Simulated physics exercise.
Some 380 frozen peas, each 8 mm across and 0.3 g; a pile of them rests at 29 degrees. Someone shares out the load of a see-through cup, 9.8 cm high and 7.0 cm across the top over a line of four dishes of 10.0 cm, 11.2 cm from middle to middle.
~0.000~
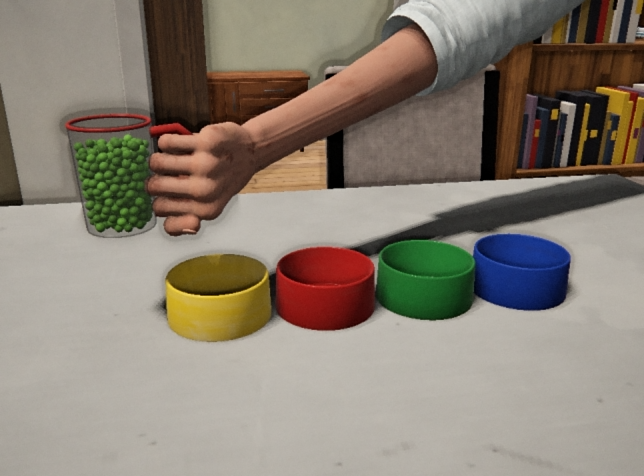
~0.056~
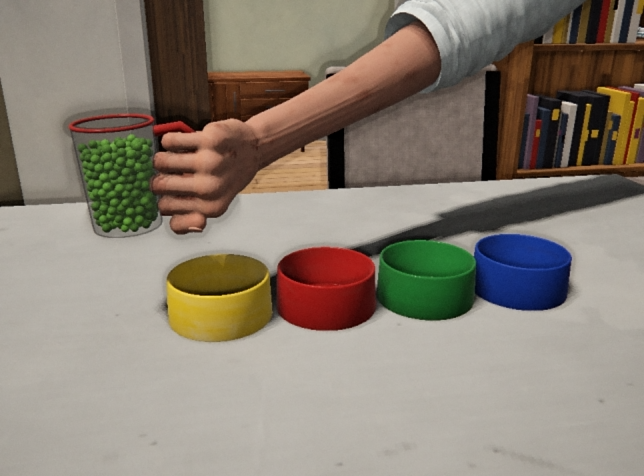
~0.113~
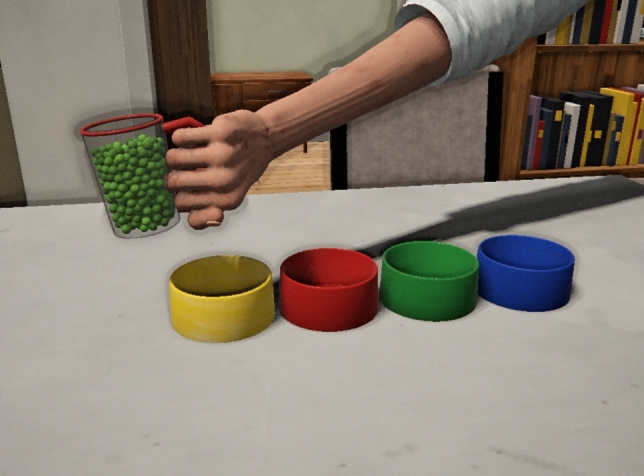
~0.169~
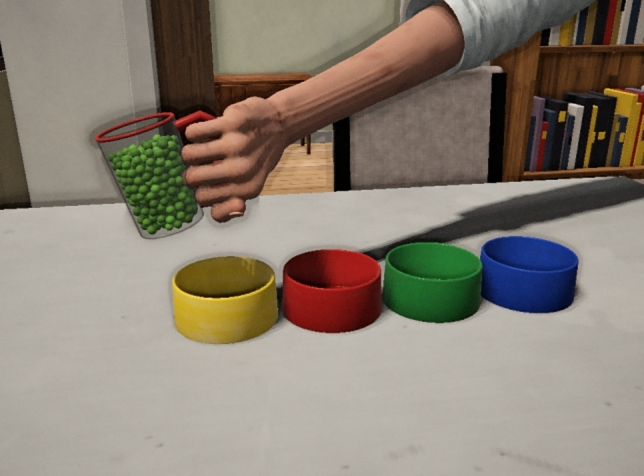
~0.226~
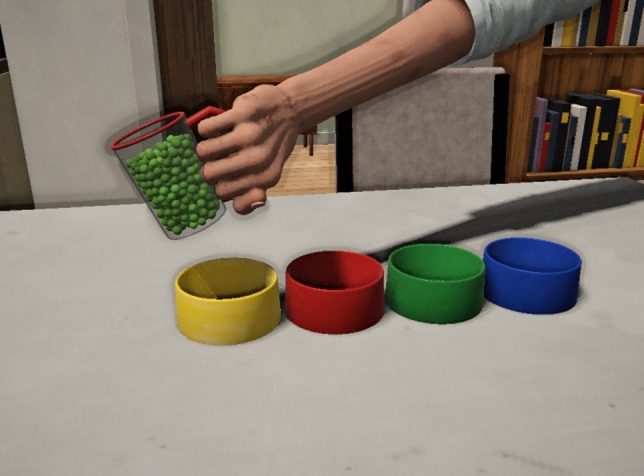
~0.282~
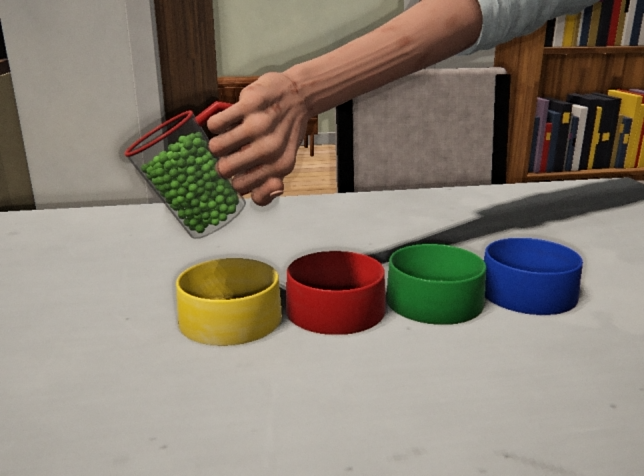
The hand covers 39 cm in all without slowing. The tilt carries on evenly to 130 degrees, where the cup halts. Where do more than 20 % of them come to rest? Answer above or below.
Red dish: Above; blue dish: Below; green dish: Below; yellow dish: Below; on the counter: Below.
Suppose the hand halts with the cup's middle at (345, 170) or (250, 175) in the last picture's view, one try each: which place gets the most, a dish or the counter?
The winner: Red; yellow.
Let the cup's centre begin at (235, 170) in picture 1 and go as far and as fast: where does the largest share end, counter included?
Most goes to: Green.
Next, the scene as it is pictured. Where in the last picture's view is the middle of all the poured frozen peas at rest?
Around (340, 295).
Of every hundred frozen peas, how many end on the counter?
Roughly 10 per cent.
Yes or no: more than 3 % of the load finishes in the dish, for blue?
Blue no.
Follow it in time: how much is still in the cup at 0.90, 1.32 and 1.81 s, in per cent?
In turn: 85, 0, 0.
After 0.90 s, tilt 110 degrees; cup holds 85 %, red 5 %, yellow 5 %.
Then, at 1.32 s, tilt 130 degrees; cup holds 0 %, red 85 %, yellow 5 %.
After 1.81 s, tilt 130 degrees; cup holds 0 %, red 85 %, yellow 5 %.
At rest (2.1 s), red 85 %, blue 0 %, green 0 %, yellow 5 %, counter 10 %.
